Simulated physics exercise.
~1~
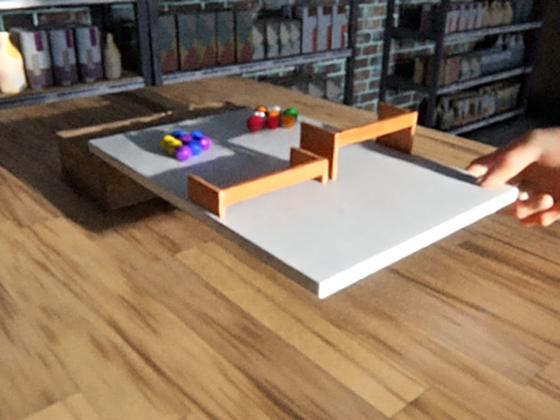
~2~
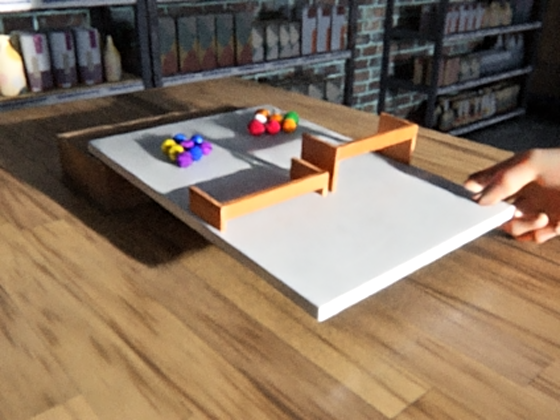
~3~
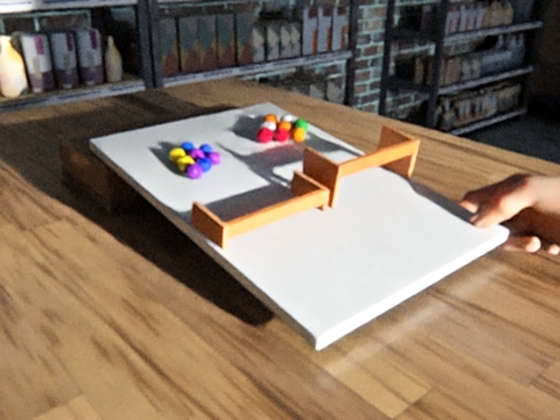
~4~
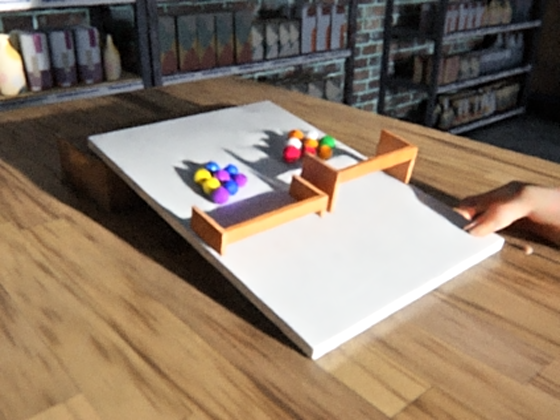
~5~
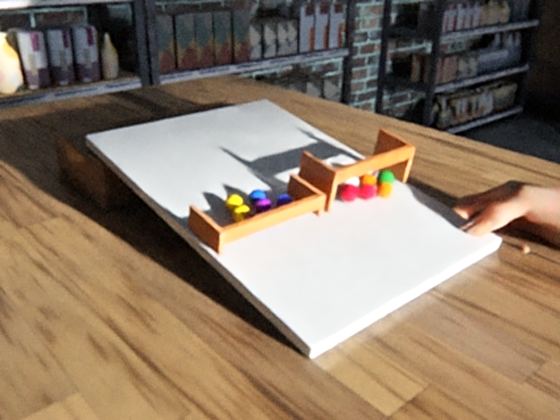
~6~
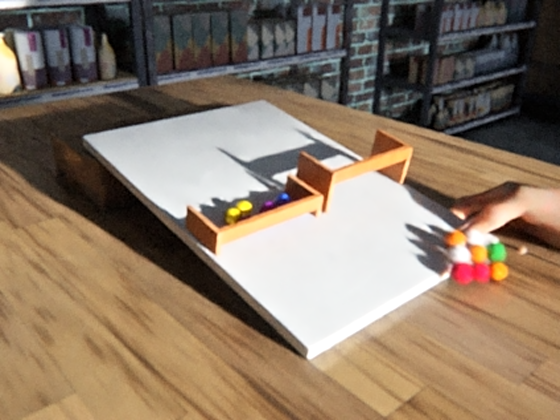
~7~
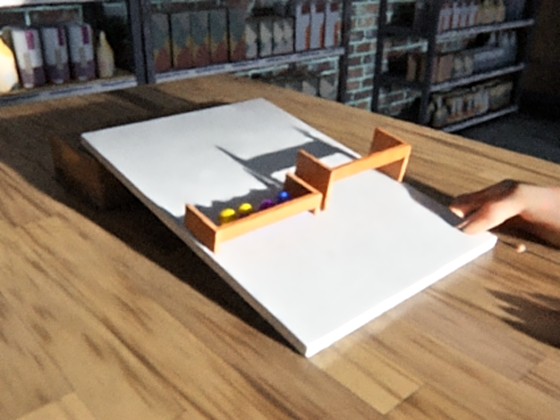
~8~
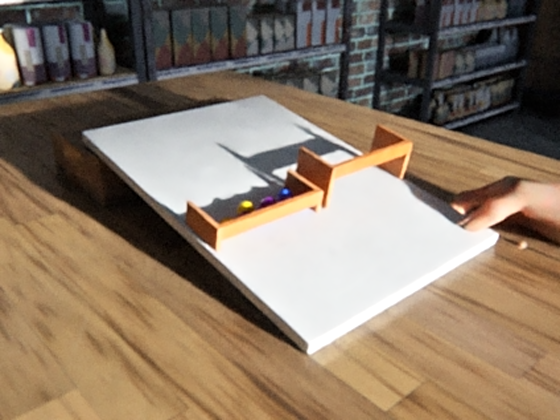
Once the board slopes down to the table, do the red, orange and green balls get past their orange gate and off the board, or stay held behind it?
They get past their gate and roll off the low end of the board beside the hand. The blue, yellow and purple balls stay held behind the other gate.
Wooden table with hand lowering white board into ramp, blue-and-yellow balls stopping at orange gate, red-and-green balls passing theirs and leaving board.
